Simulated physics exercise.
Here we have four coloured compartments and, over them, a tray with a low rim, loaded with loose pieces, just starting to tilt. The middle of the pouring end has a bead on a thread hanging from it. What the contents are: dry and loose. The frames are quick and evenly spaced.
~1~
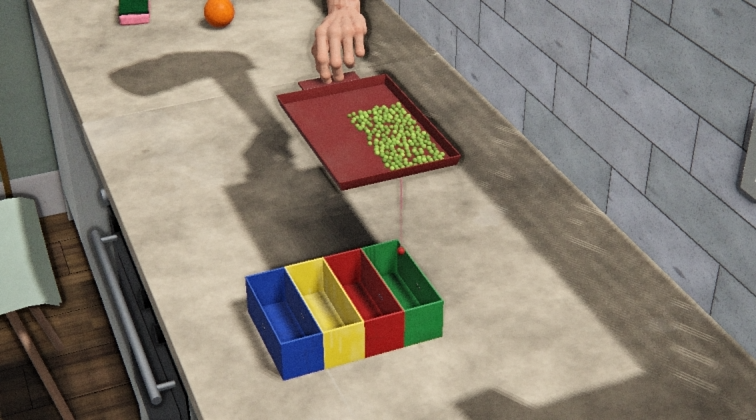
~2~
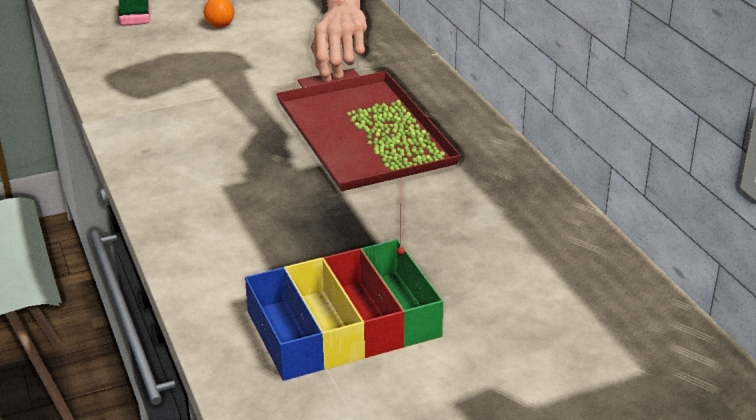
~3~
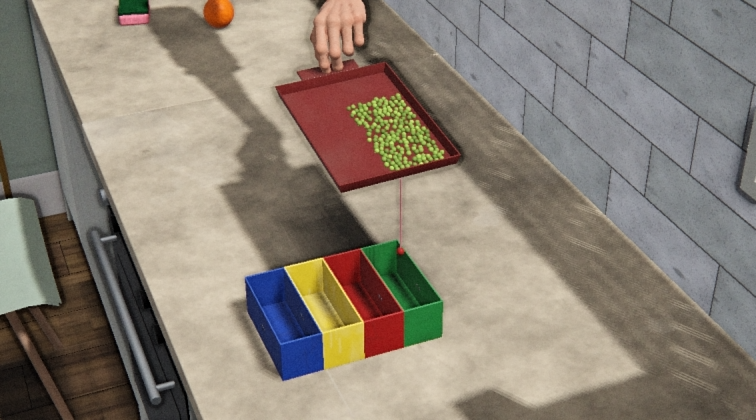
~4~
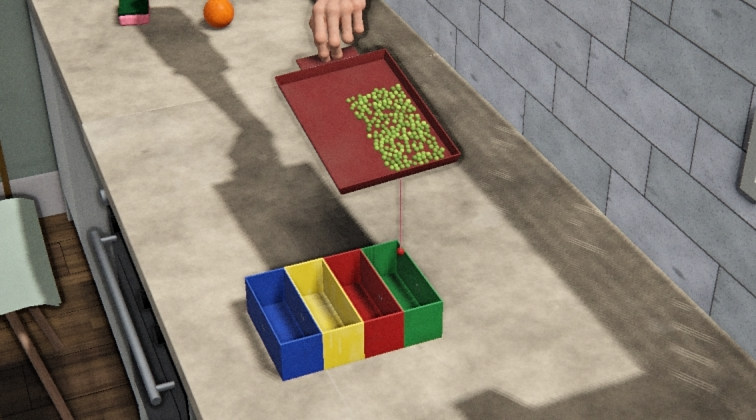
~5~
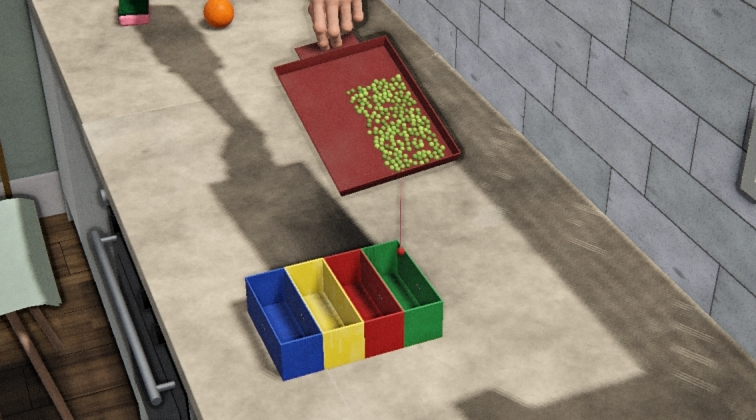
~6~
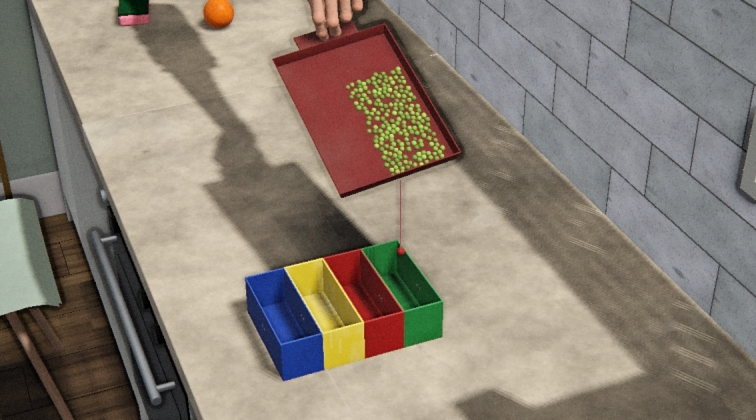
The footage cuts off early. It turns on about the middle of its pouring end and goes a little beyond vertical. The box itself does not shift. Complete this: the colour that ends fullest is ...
The fullest is red.
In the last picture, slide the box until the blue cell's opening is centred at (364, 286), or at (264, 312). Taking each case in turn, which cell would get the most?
Case A: The blue cell; case B: The red cell.
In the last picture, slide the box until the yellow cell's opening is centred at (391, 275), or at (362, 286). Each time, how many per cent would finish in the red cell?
0 %, then 10 %.
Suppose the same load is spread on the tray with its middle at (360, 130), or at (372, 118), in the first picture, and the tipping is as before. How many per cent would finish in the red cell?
It's 80 percent the first time and 70 percent the second.
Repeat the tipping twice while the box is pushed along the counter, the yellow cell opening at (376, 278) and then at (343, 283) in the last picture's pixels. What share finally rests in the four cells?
Roughly 100% on the first try and 100% on the second.
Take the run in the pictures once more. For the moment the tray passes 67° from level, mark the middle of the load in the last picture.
Look about (372, 177) in the last picture.
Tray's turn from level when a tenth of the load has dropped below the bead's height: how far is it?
That happens at around 75°.
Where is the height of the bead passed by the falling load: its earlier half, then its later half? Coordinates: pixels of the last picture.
Initially about (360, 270); subsequently about (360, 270).
Soon, tray tipped steeply; most on the tray; a small part in the yellow cell; a small part falling or outside the box.
A while on, tray tipped past a quarter turn; a small part on the tray; about a third in the red cell; a small part in the yellow cell; a small part in the green cell; about a third falling or outside the box.
Towards the end, tray tipped past a quarter turn; most in the red cell; a small part in the yellow cell; a small part in the green cell; a stray few in the blue cell; a stray few falling or outside the box.
Finally, tray tipped past a quarter turn; most in the red cell; a small part in the yellow cell; a small part in the green cell; a stray few in the blue cell; a stray few outside the box.
